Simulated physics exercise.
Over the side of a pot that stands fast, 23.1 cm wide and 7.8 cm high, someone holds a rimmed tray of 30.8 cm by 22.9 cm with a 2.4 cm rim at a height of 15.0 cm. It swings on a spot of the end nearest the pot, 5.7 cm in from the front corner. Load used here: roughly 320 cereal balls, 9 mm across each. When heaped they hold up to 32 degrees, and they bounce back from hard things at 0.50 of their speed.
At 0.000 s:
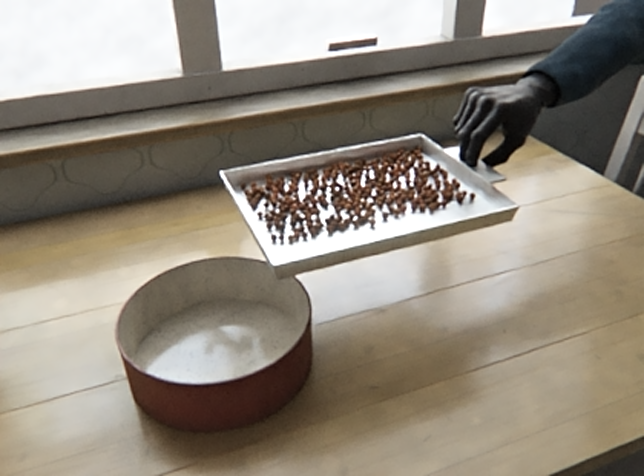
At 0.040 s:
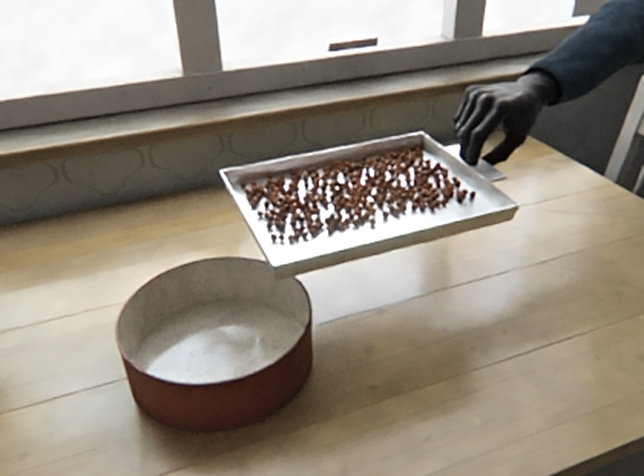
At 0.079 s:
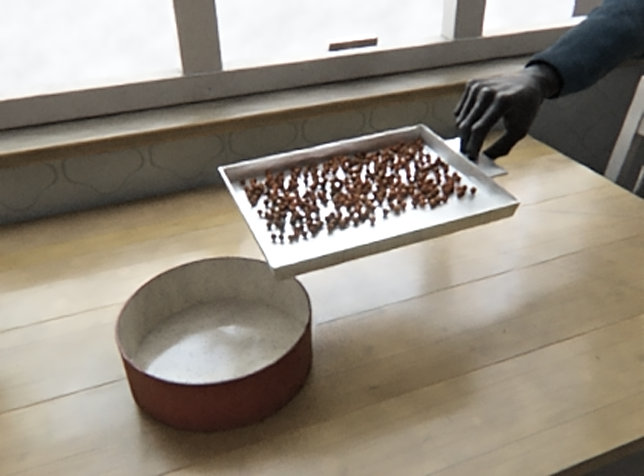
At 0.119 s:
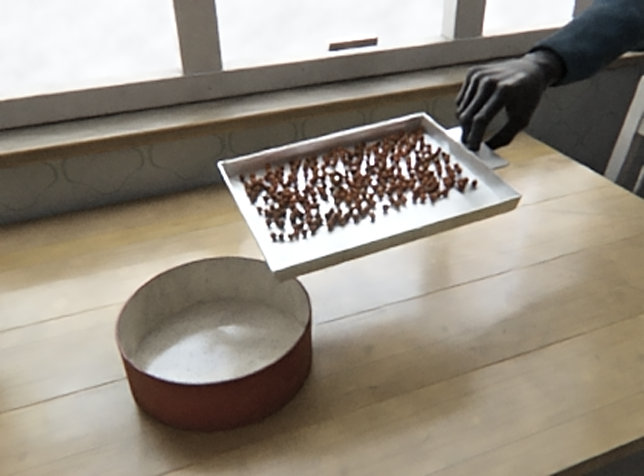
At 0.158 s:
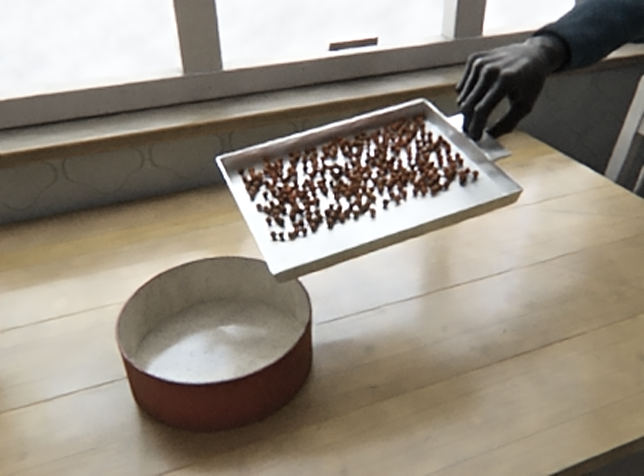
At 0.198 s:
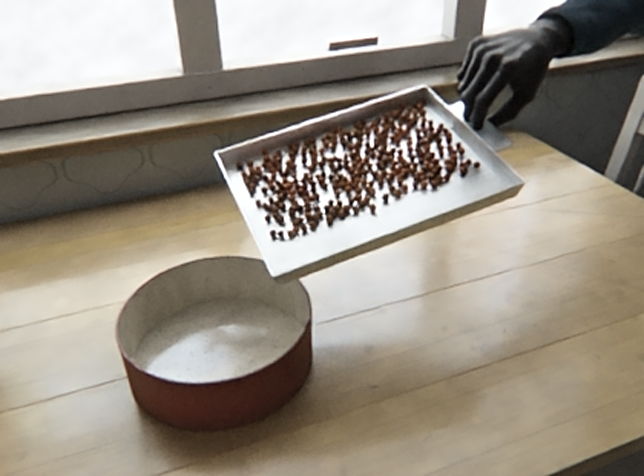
A dark hand in a dark blue sleeve grips the right end of a pale rimmed tray above a light wooden table, seen from slightly above beside a bright window. Many small reddish-brown balls lie scattered across the tray, and a round reddish pot with a pale inside stands below at left. The hand raises the tray's right end, slanting it down leftward, while the balls barely shift and the pot and view stay still.
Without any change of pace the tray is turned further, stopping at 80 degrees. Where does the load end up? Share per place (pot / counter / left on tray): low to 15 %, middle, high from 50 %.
Shares - pot: Middle, counter: Middle, left on the tray: Middle.
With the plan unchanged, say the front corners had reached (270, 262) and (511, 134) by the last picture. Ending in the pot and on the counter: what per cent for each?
That works out as pot 40 and counter 25.
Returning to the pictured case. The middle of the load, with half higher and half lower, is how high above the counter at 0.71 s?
Some 18 cm.
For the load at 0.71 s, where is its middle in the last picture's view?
Approximately (305, 247) in the last view.
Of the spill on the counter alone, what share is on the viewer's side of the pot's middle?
Roughly 100 percent of the spill.
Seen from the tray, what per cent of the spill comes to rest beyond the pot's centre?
Some 20 per cent.
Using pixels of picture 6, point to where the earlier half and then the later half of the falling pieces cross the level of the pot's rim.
First near (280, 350), then at (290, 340).
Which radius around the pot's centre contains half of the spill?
I'd say around 18 centimetres.
After 0.51 s, tilt 47 degrees; the tray holds 100 %, the pot 0 %.
After 0.71 s, tilt 68 degrees; the tray holds 100 %, the pot 0 %.
After 1.04 s, tilt 80 degrees; the tray holds 50 %, the pot 30 %.
At rest (1.9 s), pot 40 %, counter 20 %, tray 40 %.
